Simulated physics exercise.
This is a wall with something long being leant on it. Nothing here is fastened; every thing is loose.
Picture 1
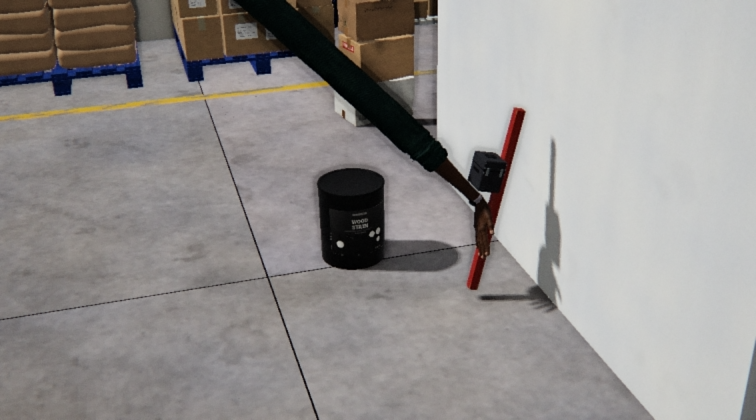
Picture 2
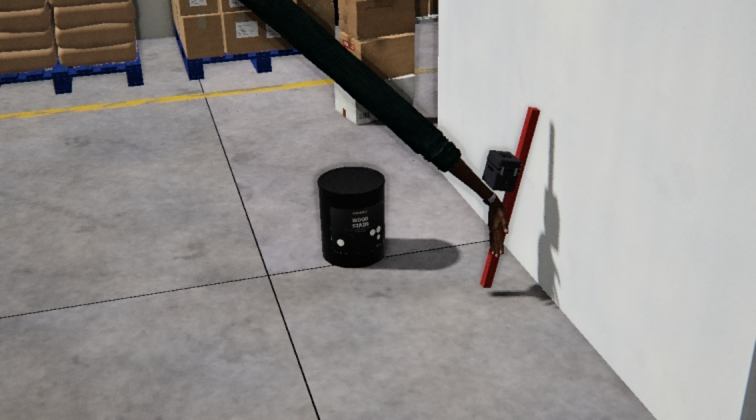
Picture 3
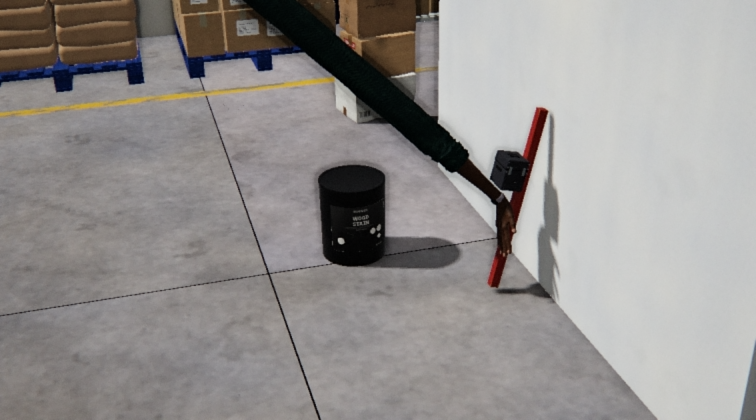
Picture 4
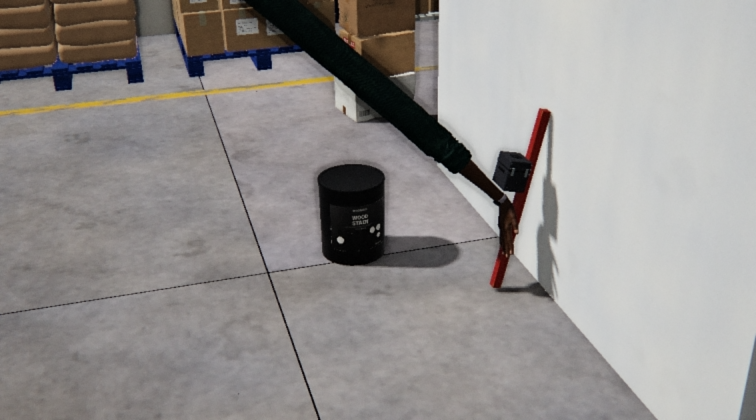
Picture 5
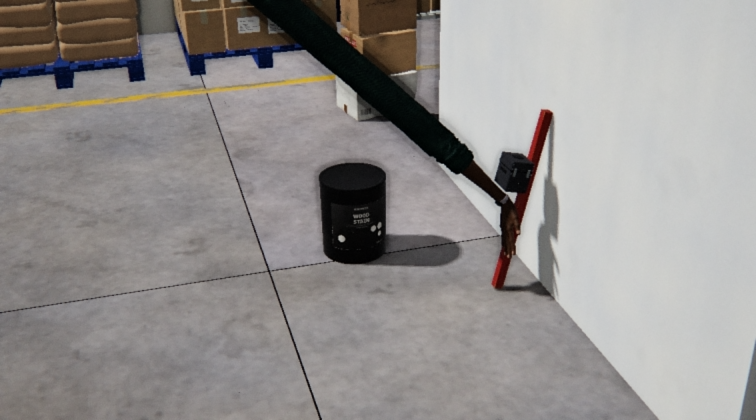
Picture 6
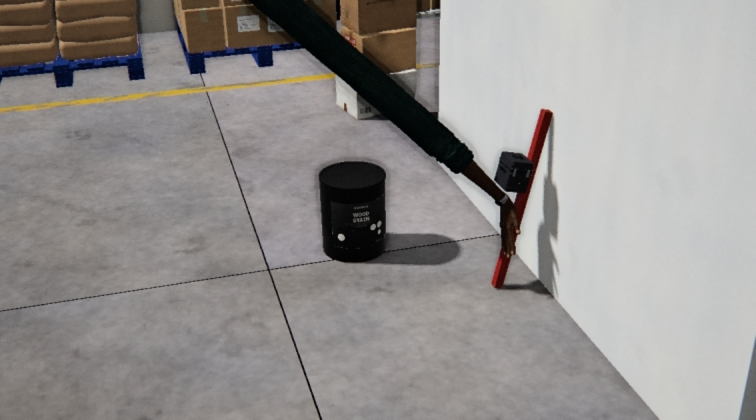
The video shows a hand at the end of a dark-sleeved arm moving a red pole slightly right until it leans against a white wall, then keeping it nearly still, while a black pail stands on the floor nearby.
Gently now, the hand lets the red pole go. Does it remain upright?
Yes, stays as set.
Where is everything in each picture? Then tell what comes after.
Not yet at the wall; red pole (495, 202); black pail (352, 219), in the first picture.
Not yet at the wall; red pole (509, 201); black pail (353, 217), in the second picture.
Not yet at the wall; red pole (517, 201); black pail (353, 215), in the third picture.
Not yet at the wall; red pole (519, 202); black pail (352, 214), in the fourth picture.
Propped up under the hand; red pole (521, 202); black pail (354, 213), in the fifth picture.
Propped up under the hand; red pole (521, 202); black pail (353, 212), in the sixth picture.
Then, 0.20 s on from there, no change.
Then, 0.50 s on from there, red pole resting near (521, 202).
In the end, both unmoved. At the end, from the last picture's camera, red pole near (521, 202). The pole remains leaning.
